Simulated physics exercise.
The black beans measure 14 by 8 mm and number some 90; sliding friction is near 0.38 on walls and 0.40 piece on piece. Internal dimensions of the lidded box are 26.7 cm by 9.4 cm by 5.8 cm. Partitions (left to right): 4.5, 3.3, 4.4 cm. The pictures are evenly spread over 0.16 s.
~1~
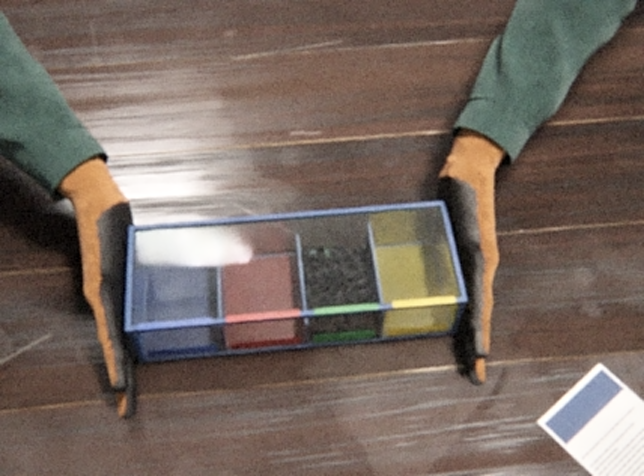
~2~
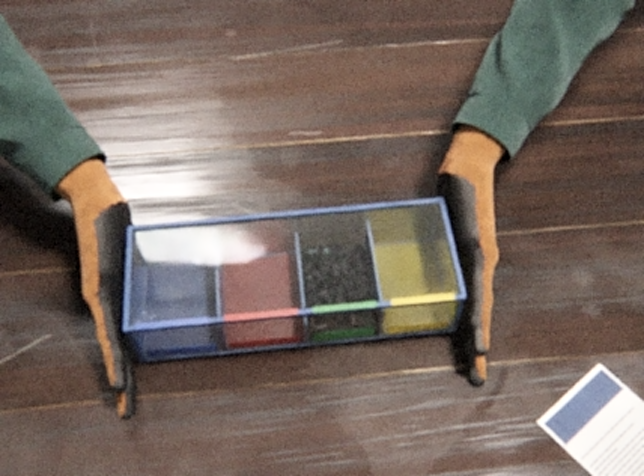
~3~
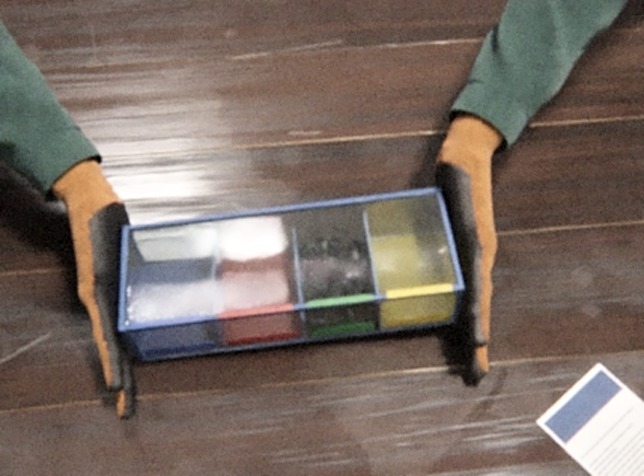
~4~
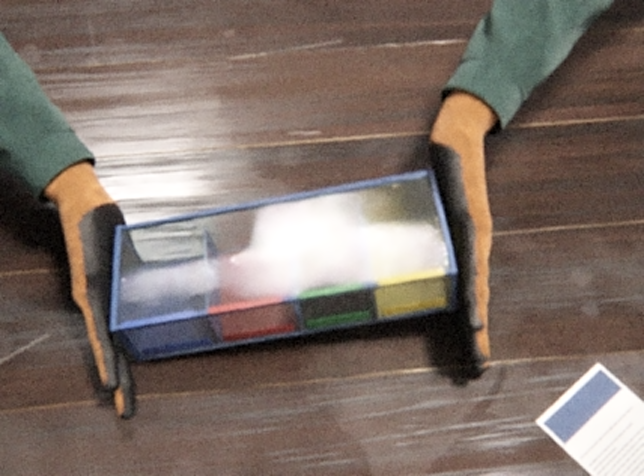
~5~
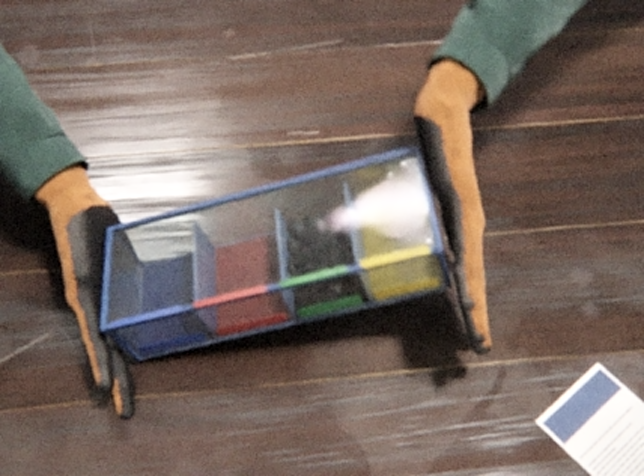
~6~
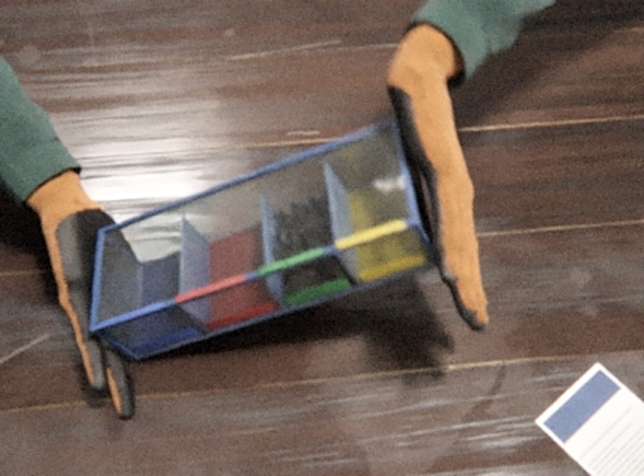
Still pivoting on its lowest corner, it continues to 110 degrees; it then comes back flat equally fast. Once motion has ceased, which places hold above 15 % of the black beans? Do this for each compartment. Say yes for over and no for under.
Red compartment: Yes; blue compartment: Yes; green compartment: No; yellow compartment: No.
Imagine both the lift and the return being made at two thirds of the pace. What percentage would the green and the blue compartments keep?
I'd say green 0 percent, blue 45 percent.
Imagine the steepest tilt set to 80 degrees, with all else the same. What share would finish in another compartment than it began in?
About 80 per cent.
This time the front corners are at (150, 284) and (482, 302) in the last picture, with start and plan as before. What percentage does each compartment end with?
That leaves red with 0 percent, blue with 0, green with 80 and yellow with 20 percent.
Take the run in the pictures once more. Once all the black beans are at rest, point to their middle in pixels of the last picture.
Near (228, 293).
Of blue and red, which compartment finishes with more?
Answer: Red.
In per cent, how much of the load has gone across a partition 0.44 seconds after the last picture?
Value: Close to 55 %.
Then, 0.44 s after the last picture, tilt 109 degrees; red 50 %, blue 5 %, green 45 %.
Then, 0.73 s after the last picture, tilt 46 degrees; red 60 %, blue 40 %.
Then, 1.13 s after the last picture, tilt 0 degrees; red 60 %, blue 40 %.
In the end, red 60 %, blue 40 %, green 0 %, yellow 0 %.
